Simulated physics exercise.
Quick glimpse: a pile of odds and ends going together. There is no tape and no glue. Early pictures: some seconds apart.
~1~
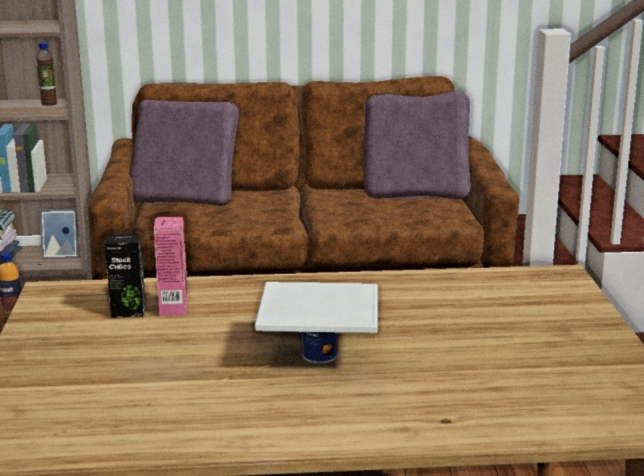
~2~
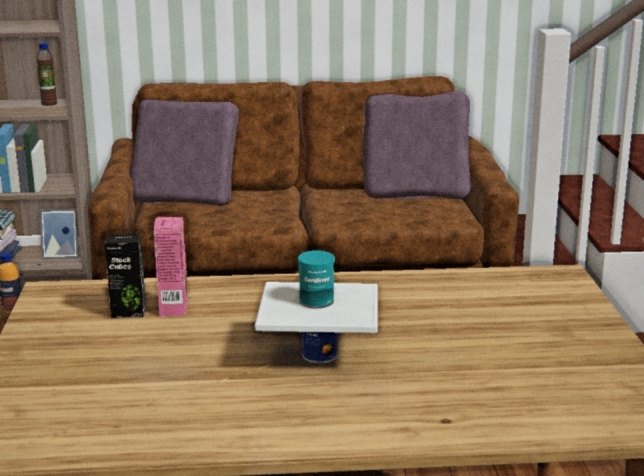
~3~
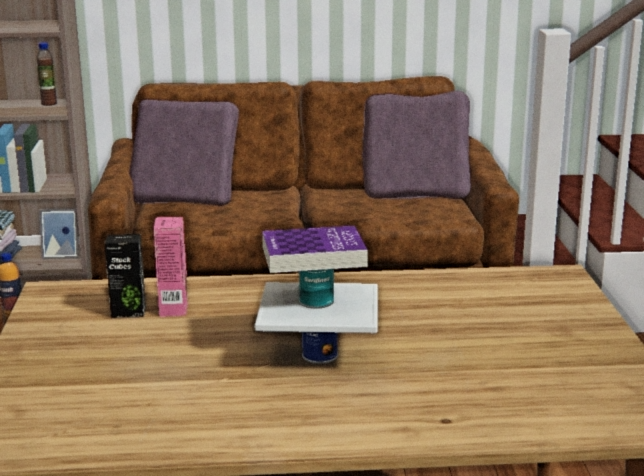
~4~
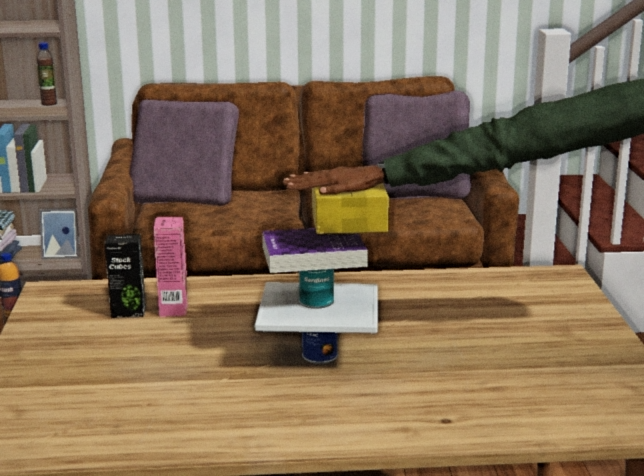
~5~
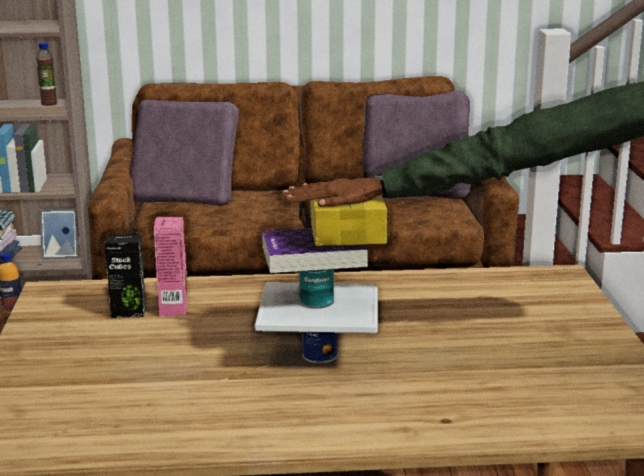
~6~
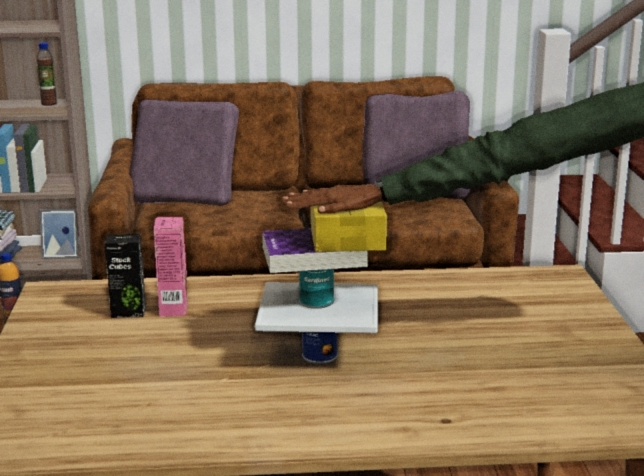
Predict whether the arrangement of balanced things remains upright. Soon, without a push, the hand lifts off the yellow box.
Nothing topples.
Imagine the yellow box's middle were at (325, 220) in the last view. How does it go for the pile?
The pile then stays upright.
Then, 0.20 s past the last view, nothing moves.
Then, 0.40 s past the last view, yellow box resting near (347, 222).
Finally, all 7 still in place. Final places as the last picture's camera would see them, yellow box near (347, 222). The pile keeps its balance.
